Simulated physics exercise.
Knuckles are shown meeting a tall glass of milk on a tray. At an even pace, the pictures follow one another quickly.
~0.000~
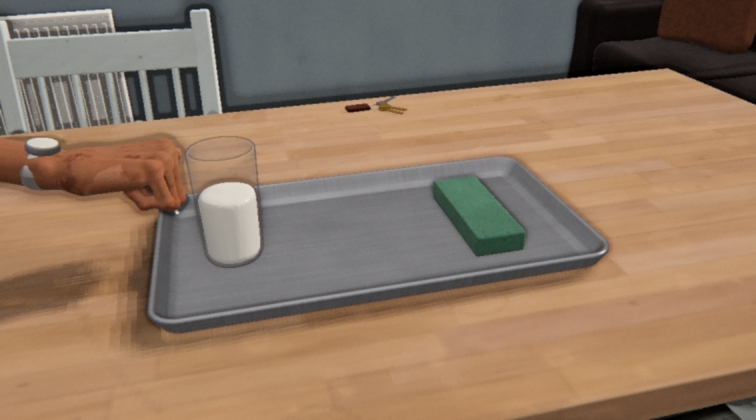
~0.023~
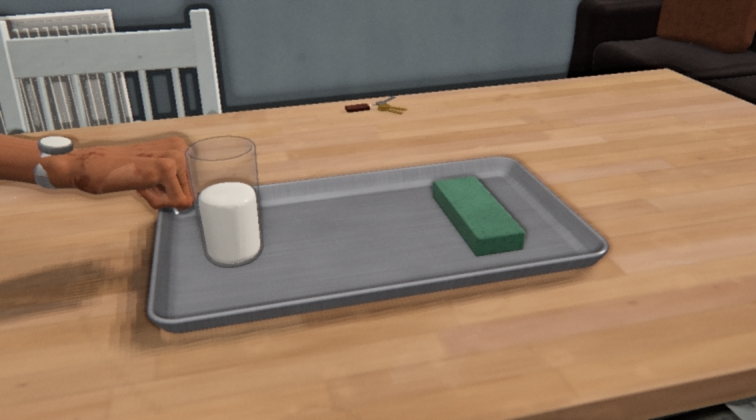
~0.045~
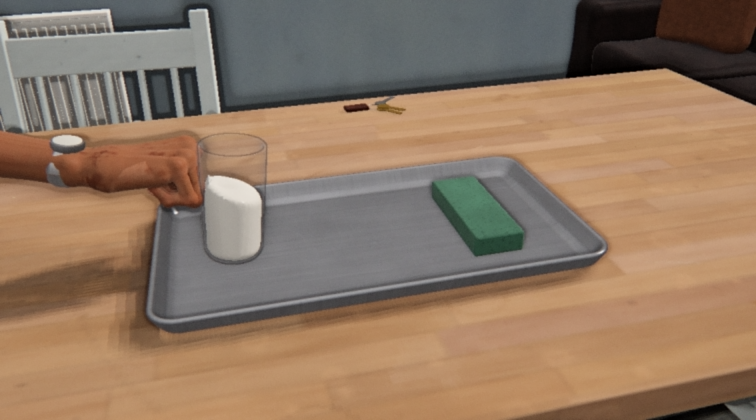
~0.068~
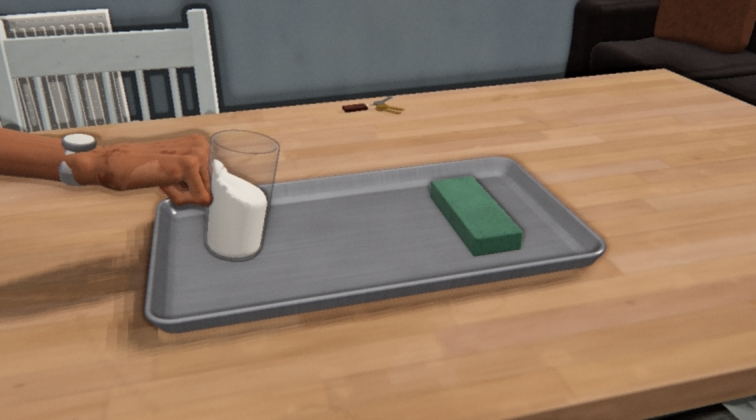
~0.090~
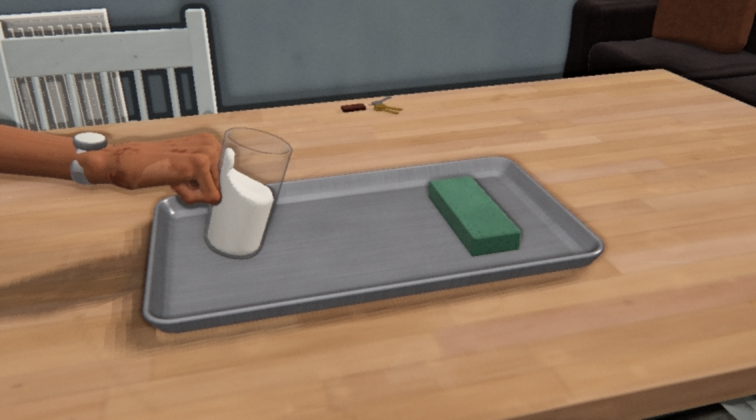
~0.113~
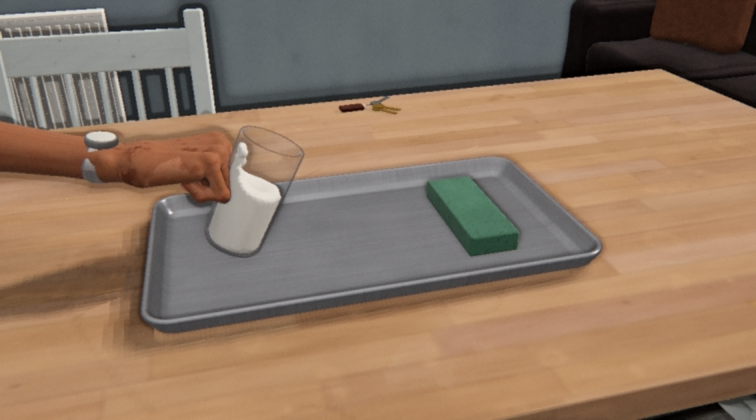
The footage shows a hand pressing its knuckles against a tall glass of milk on a gray tray, near a green block; the glass tilts steadily to the right while the milk sloshes up its left side.
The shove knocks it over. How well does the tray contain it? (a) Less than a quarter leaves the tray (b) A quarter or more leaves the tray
(a) Less than a quarter leaves the tray.
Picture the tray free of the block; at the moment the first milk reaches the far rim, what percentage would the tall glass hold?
40 %, roughly.
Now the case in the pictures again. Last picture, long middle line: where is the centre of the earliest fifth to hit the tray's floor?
Touchdown, mid-line: Approx. (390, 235).
A moment on, the tall glass is falling and 100 per cent is in the glass, 0 on the tray and 0 above or beyond its rim.
Next, the tall glass lies on its side and 68 per cent is in the glass, 25 on the tray and 7 above or beyond its rim.
Then the tall glass lies on its side and 33 per cent is in the glass, 48 on the tray and 19 above or beyond its rim.
Later the tall glass lies on its side and 18 per cent is in the glass, 77 on the tray and 5 above or beyond its rim.
Finally, 96 per cent is held by tray and glass, 4 is off the tray.
